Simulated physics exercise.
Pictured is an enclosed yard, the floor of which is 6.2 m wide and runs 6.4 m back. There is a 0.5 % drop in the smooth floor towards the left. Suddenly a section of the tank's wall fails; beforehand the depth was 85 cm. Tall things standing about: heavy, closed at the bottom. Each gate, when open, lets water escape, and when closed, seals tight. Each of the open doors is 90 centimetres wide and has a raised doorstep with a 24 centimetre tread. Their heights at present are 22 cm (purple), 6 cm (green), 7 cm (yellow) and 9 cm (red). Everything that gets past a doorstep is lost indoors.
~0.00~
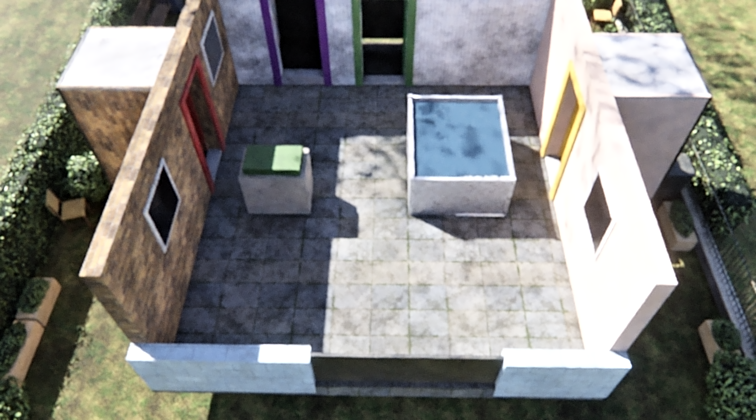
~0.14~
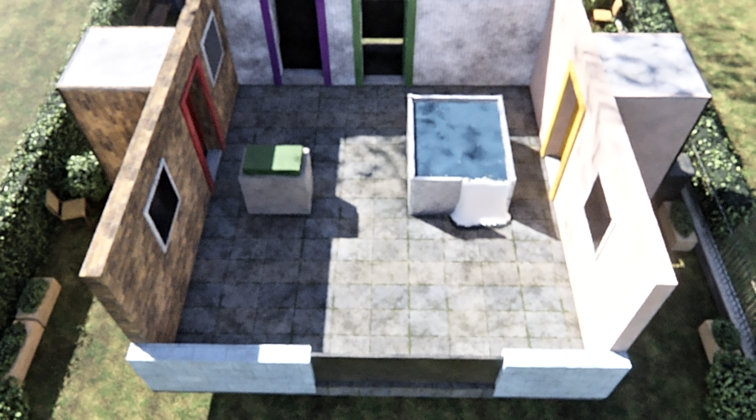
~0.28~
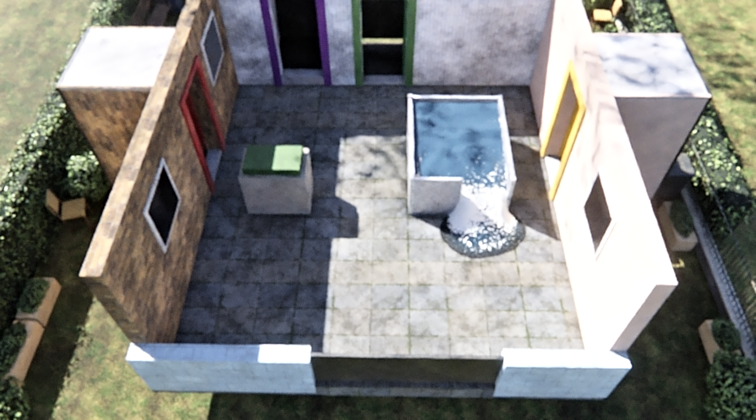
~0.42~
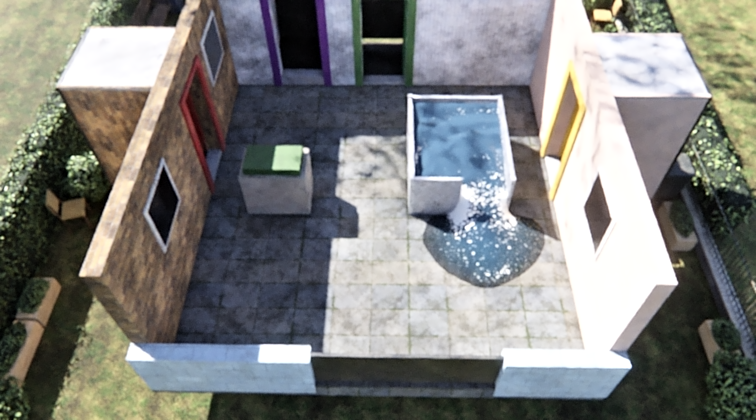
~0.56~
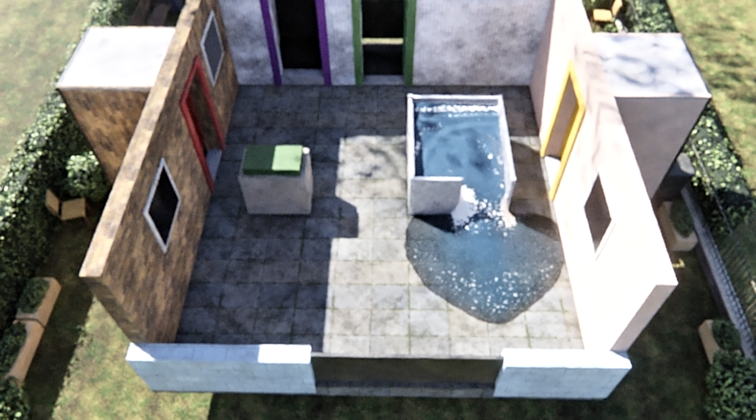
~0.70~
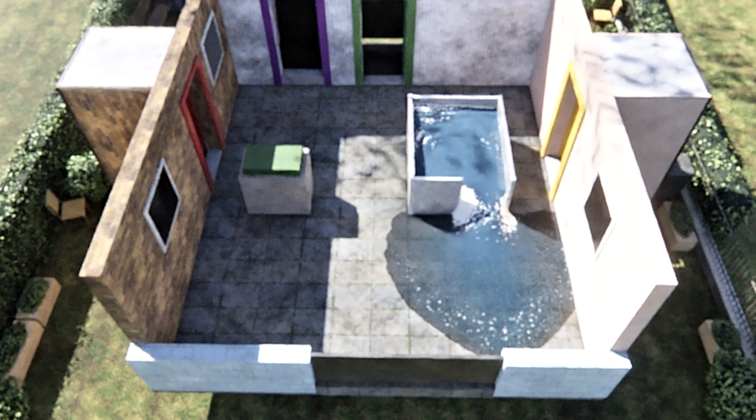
In a walled yard, a tank's front wall breaks and water spreads across the paved floor.
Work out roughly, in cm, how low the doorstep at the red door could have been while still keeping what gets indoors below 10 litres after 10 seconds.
No lower than about 7 cm.
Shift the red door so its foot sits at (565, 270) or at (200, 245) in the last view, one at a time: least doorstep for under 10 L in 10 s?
In turn: About 21 cm, about 14.5 cm.
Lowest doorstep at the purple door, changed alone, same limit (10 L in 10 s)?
The purple door needs around 8.5 cm.
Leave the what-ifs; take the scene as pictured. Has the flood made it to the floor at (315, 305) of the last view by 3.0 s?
At that moment it's submerged.
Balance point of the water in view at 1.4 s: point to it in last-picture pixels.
The centre of all the water is around (470, 213).
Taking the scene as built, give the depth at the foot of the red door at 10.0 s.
It works out to about 8.0 centimetres deep.
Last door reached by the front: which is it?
Green.
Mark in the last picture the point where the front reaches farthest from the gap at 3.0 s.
The farthest wet point sits near (169, 368) in the last view.
After 1.4 s water covers 25 % of the floor, deepest (56 cm) near (584, 362); it has not reached the red door.
After 3.0 s water covers 35 % of the floor, deepest (27 cm) near (561, 374); it has not reached the red door.
After 10.0 s water covers 95 % of the floor, deepest (14 cm) near (190, 284); 8 cm at the red door, 1 litre in over its 9 cm doorstep.
At the red door as built, the water arrived by 4.3 s and peaked near 10 cm at 8.0 s.
Run again over the same 10 s with other heights there, 16 litres in over 6 cm, 4 litres over 8 cm. The limit of 10 litres is kept from about 7 cm up.
